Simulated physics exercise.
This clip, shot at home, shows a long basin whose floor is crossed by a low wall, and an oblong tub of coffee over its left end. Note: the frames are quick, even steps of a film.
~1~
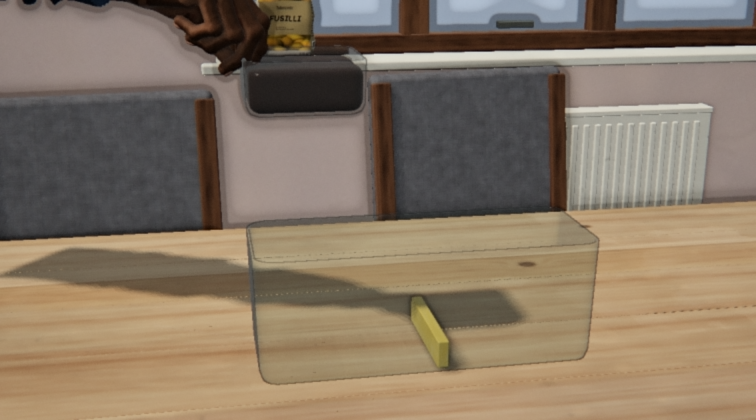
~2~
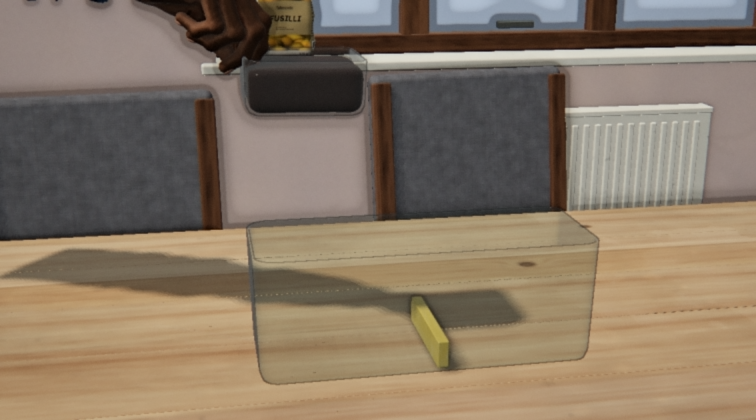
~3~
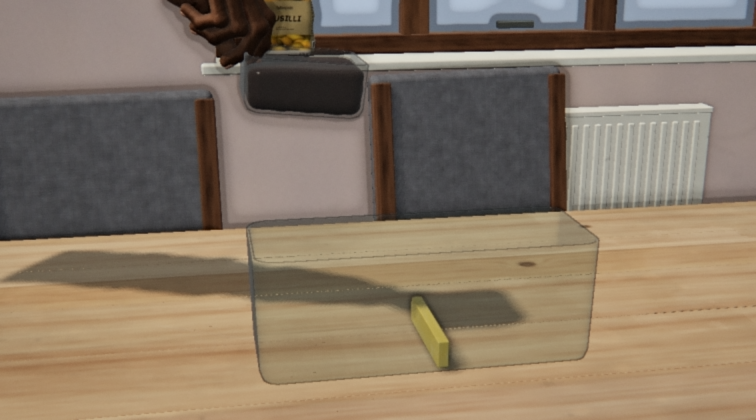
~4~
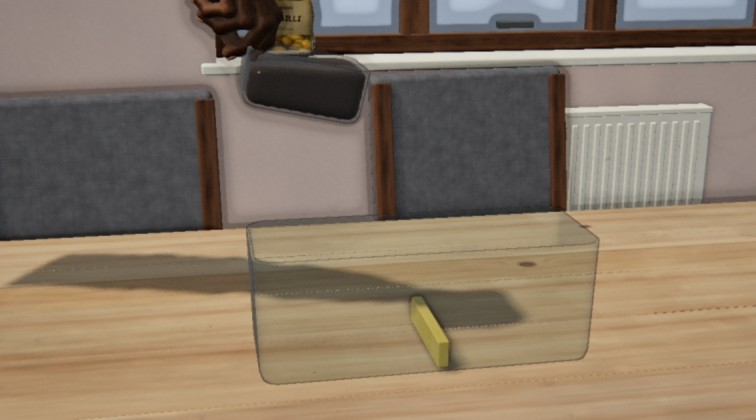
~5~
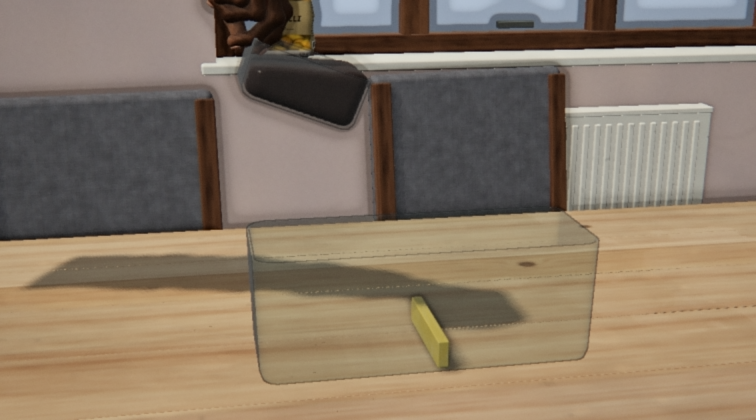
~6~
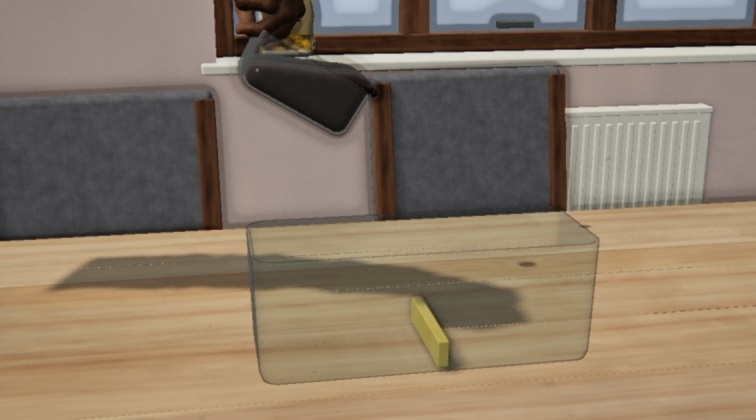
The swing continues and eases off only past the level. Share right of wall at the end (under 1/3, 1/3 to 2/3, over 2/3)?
Once it settles, the part right of the wall is a third to two thirds, I'd say.
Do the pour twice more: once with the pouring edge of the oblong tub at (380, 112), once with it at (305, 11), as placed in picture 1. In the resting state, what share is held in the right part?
It comes to 60 % the first time and 15 % the second.
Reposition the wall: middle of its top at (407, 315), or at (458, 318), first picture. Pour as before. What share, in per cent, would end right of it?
You'd get roughly 70 per cent the first time and roughly 10 per cent the second.
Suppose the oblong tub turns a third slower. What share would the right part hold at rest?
Roughly 55 percent.
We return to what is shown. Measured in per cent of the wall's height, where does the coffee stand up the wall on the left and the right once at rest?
Left part: 30 per cent; right part: 40.
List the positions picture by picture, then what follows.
In the first frame, it leans 0°; its right rim is at (358, 55); the coffee meets the walls at (244, 65) and (355, 63); the long basin's rim runs from (250, 244) to (579, 225); the wall's top is at (429, 320).
In the second frame, it leans 1°; its right rim is at (358, 56); the coffee meets the walls at (244, 65) and (356, 63).
In the third frame, it leans 6°; its right rim is at (360, 61); the coffee meets the walls at (245, 63) and (357, 65).
In the fourth frame, it leans 12°; its right rim is at (361, 68); the coffee meets the walls at (246, 62) and (358, 66).
In the fifth frame, it leans 21°; its right rim is at (362, 77); the coffee meets the walls at (246, 61) and (361, 68); 1 per cent is over the edge.
In the sixth frame, it leans 31°; its right rim is at (361, 88); the coffee meets the walls at (243, 62) and (348, 71); 6 per cent is over the edge.
A moment on, the tilt is 89° and 16 per cent is still to pour, 14 is left of the wall and 13 right of it.
Next, the tilt is 97° and 5 per cent is still to pour, 39 is left of the wall and 48 right of it.
Then the tilt is 97° and 1 per cent is still to pour, 46 is left of the wall and 45 right of it.
Later the tilt is 97° and 0 per cent is still to pour, 50 is left of the wall and 45 right of it.
At rest 50 per cent lies left of the wall, 45 right of it and 5 outside.
